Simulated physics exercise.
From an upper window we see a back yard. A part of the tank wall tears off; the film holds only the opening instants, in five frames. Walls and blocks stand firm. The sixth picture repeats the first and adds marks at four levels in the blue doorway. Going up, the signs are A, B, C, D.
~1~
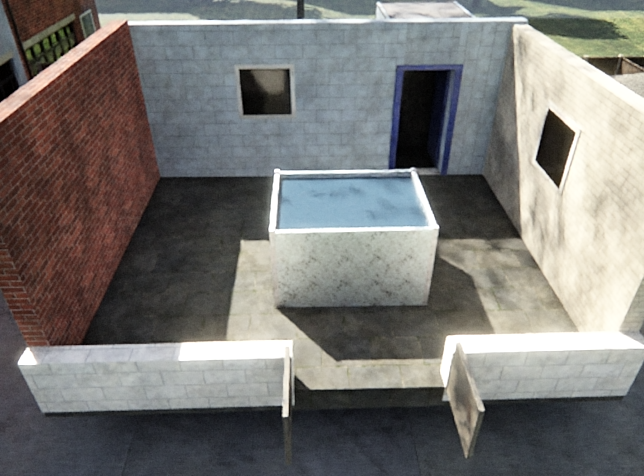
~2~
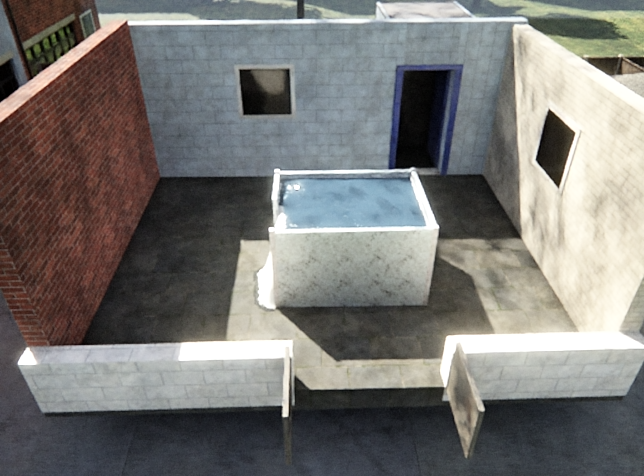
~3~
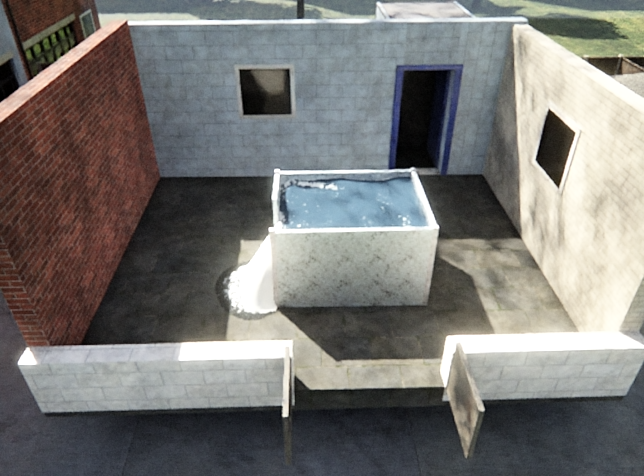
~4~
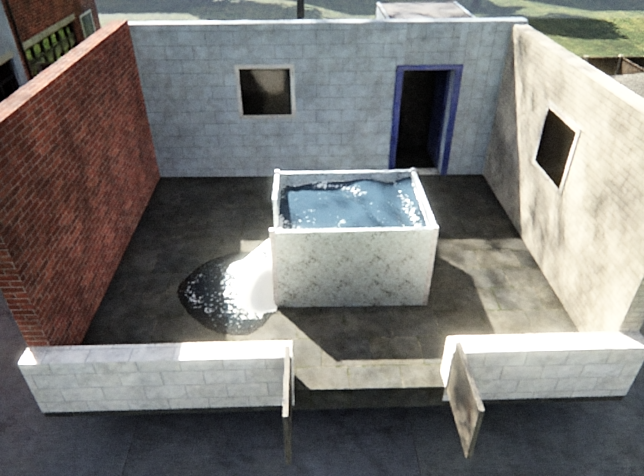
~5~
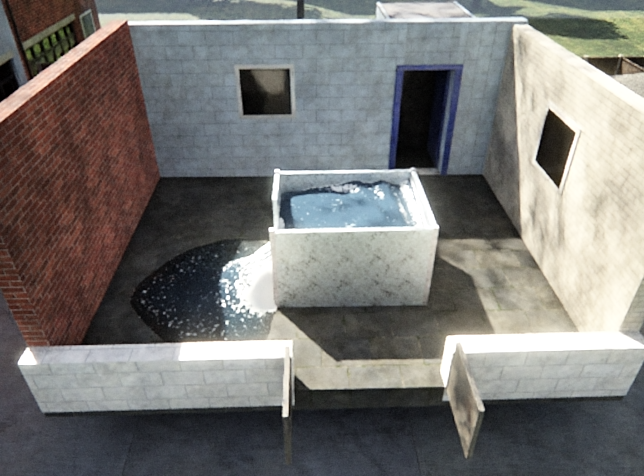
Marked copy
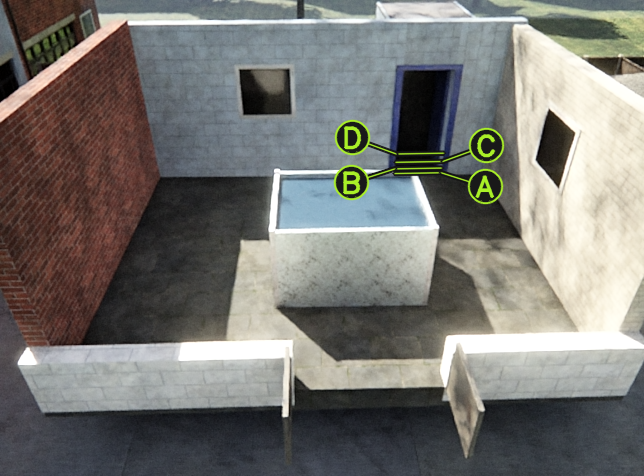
Water pouring from the left side of a raised white tank, spreading leftward across the dark paving of a walled yard.
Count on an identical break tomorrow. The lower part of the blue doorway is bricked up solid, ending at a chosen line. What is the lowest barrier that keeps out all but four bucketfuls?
Choose B.
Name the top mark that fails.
The answer is A.
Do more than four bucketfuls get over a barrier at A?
Yes, it does.
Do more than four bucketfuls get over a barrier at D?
No.
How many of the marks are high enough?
Three.
On the marked copy, A at (417, 173); B at (418, 168); C at (419, 161); D at (420, 153); from the bottom up A, B, C, D.
For mark A, about 10 bucketfuls get in.
For mark B, a splash gets over, under a bucket.
For mark C, nothing gets over.
For mark D, nothing gets over.
